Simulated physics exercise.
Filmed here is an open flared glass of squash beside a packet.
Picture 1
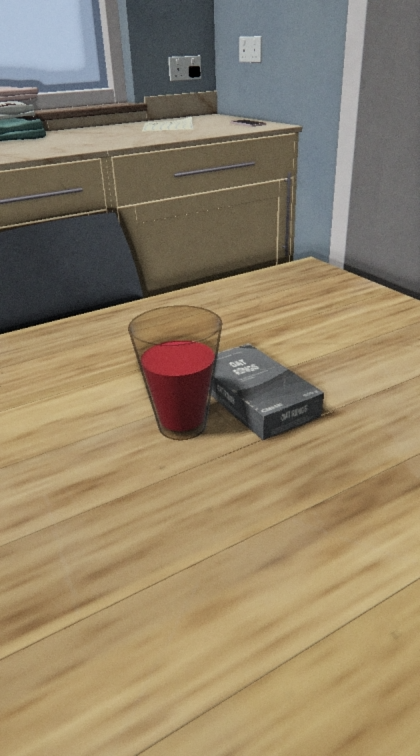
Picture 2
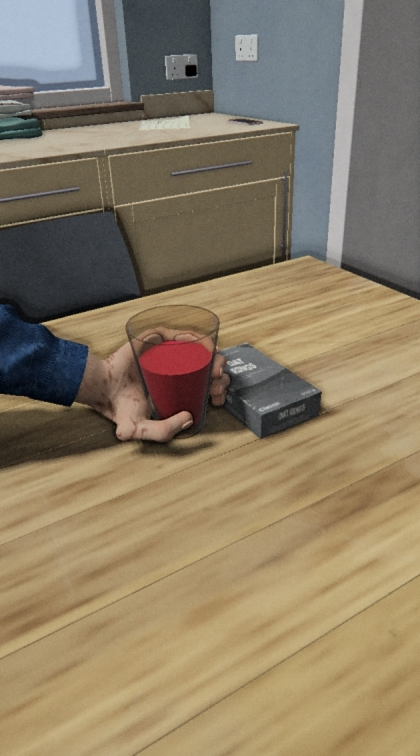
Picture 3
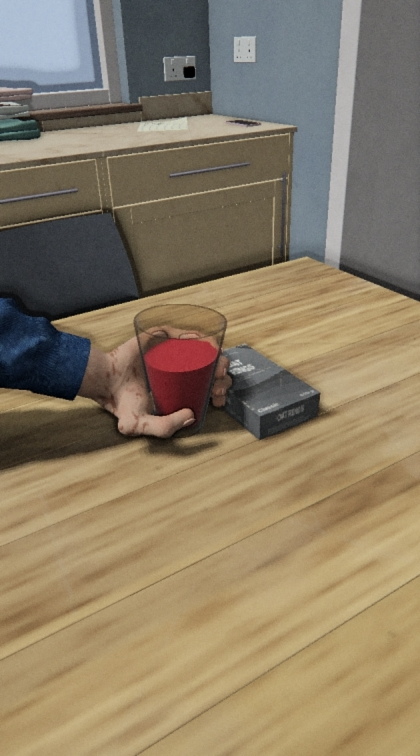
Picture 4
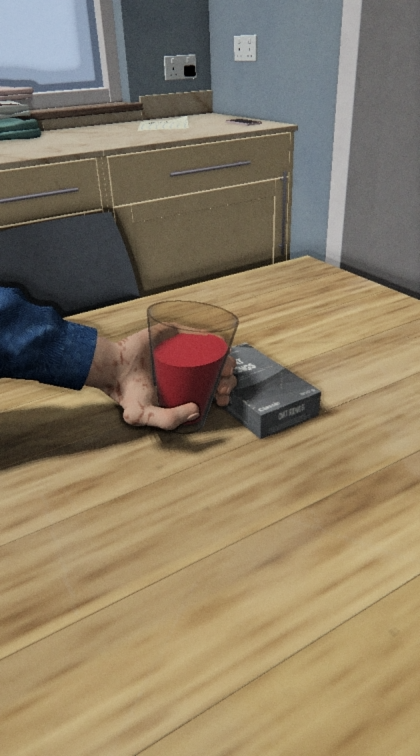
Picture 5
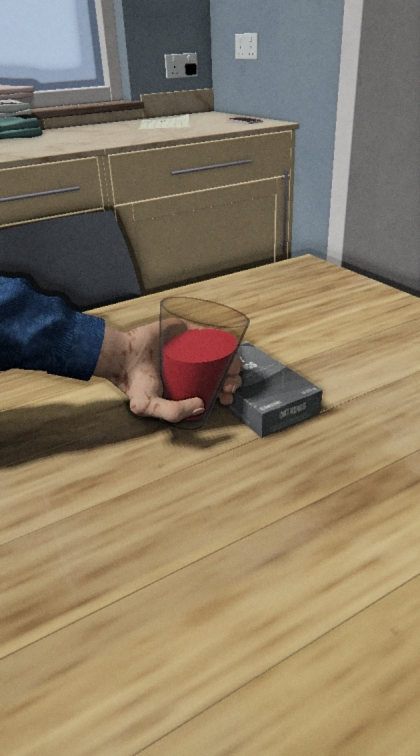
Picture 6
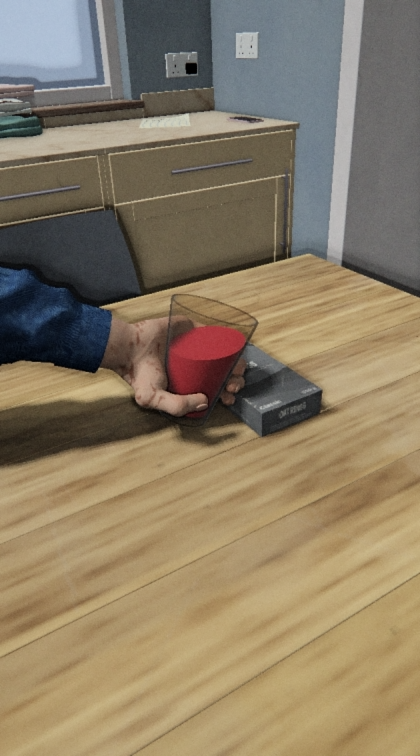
A glass of red drink stood on a wooden table beside a dark packet until a hand came in from the left, gripped it and gradually tilted it to the right, towards the packet.
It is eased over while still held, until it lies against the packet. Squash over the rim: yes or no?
No.
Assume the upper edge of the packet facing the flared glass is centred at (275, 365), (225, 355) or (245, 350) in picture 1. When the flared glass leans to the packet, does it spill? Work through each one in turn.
Going through them one by one, I get a mess, a clean result and a clean result.
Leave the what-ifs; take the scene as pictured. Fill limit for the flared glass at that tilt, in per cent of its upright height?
Limit: Approx. 75 in a hundred.
Next, the flared glass leans by about 25°; its rim is dry.
After that, the flared glass leans by about 30°; its rim is dry.
Finally, the flared glass leans by about 35°, against the packet; its rim is dry.
